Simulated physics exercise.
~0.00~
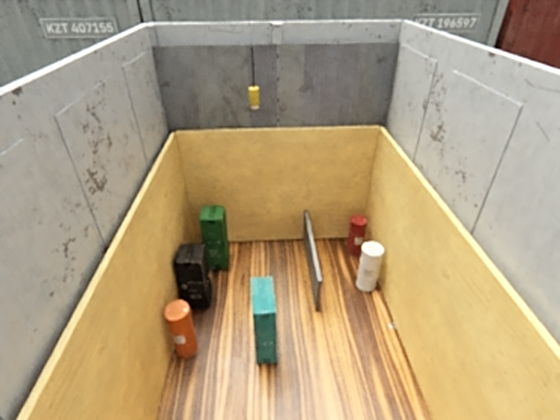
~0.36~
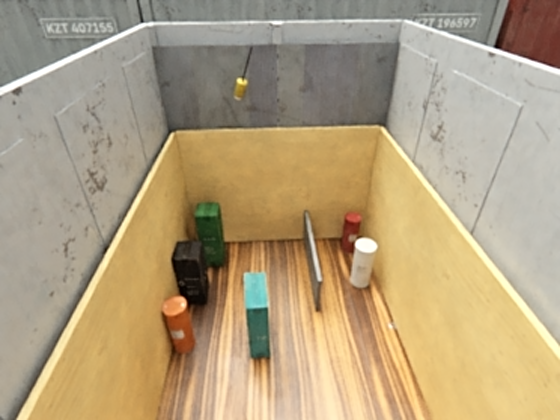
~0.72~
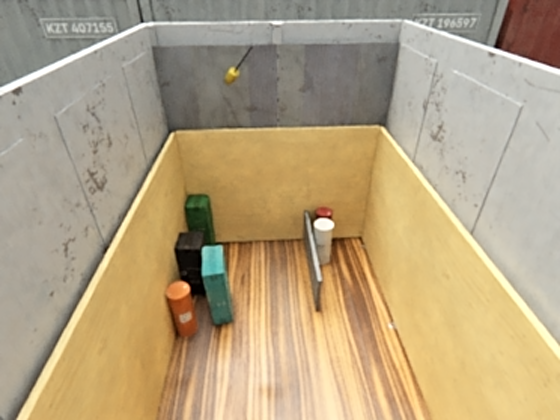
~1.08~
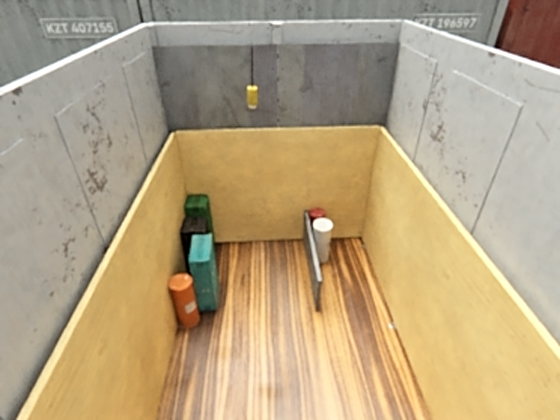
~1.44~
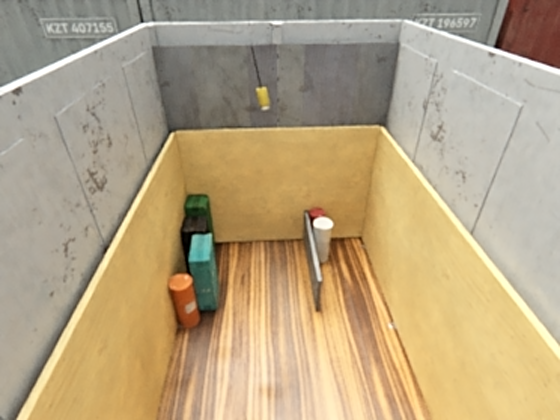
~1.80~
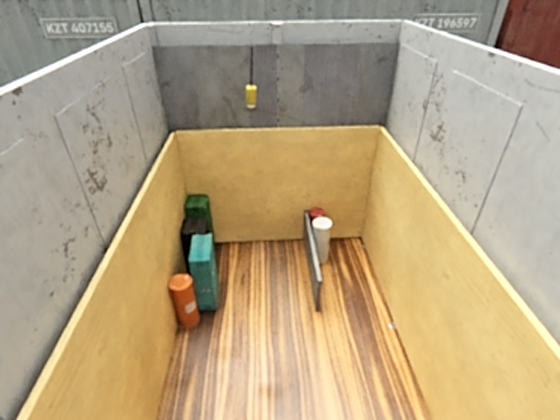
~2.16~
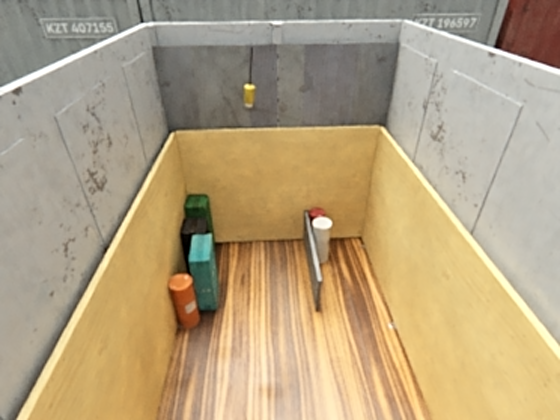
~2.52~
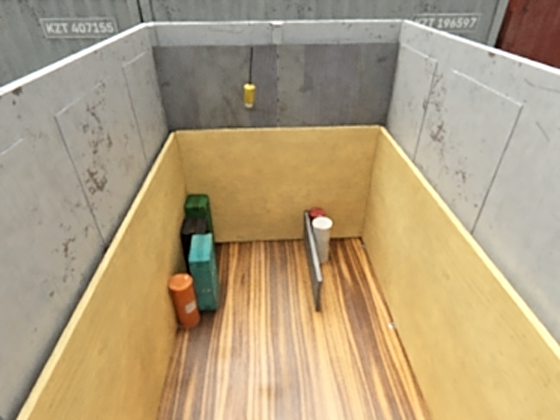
Loose boxes and canisters slide forward and left, then stay standing as the lamp swings.
